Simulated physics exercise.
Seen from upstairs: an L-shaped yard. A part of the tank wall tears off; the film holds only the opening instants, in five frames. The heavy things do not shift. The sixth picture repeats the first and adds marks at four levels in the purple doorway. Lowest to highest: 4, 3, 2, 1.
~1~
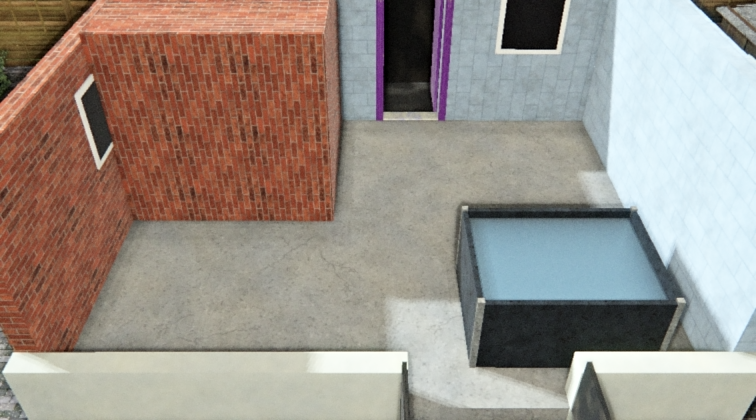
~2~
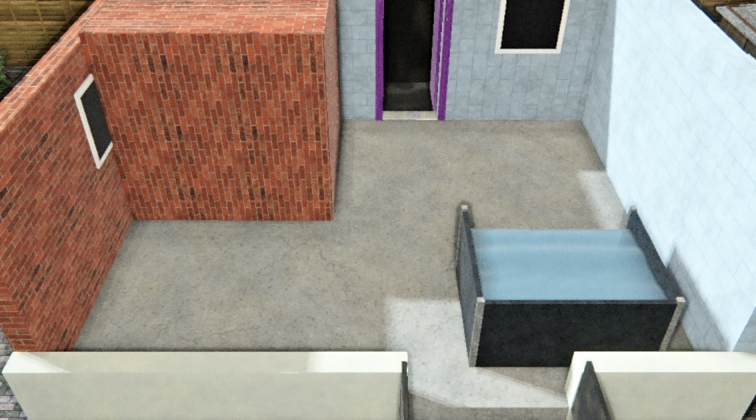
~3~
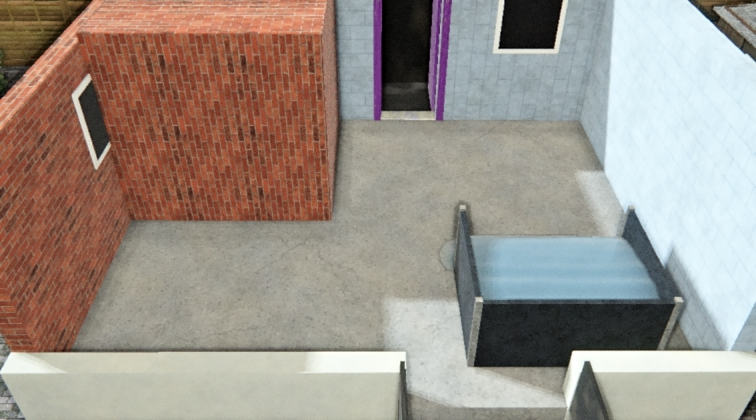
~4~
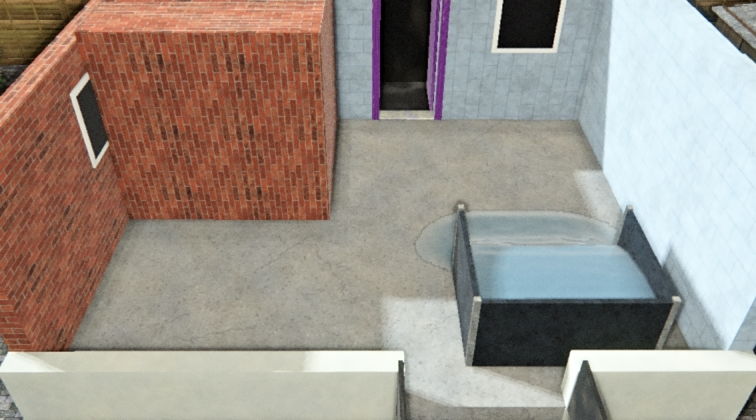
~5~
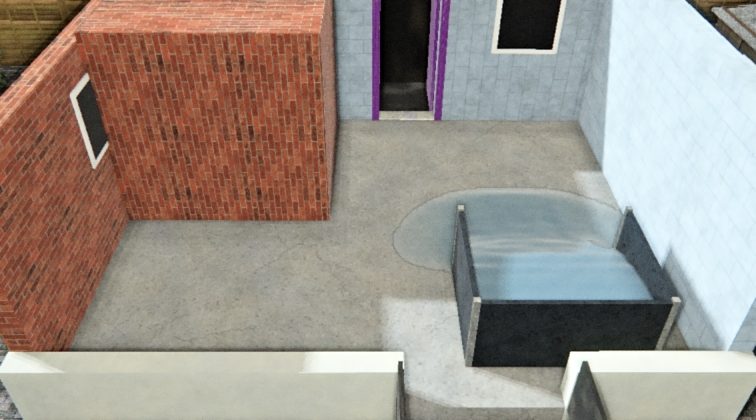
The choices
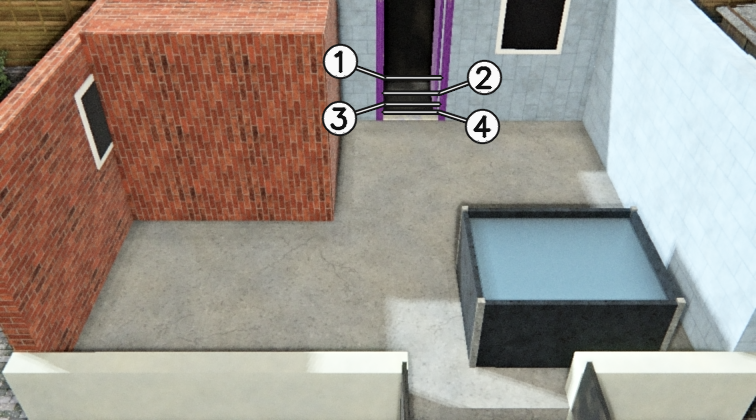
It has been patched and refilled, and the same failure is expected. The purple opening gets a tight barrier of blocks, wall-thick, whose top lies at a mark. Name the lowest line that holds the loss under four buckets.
Choose 3.
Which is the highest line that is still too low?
That is line 4.
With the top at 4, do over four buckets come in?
Yes, it does.
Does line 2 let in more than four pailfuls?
No, that is safe.
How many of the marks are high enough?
Three of the four.
On the marked copy, 1 at (412, 77); 2 at (412, 93); 3 at (411, 104); 4 at (411, 112); from the bottom up 4, 3, 2, 1.
Choosing 1, nothing gets over.
Choosing 2, nothing gets over.
Choosing 3, a splash gets over, under a bucket.
Choosing 4, about 11 bucketfuls get in.
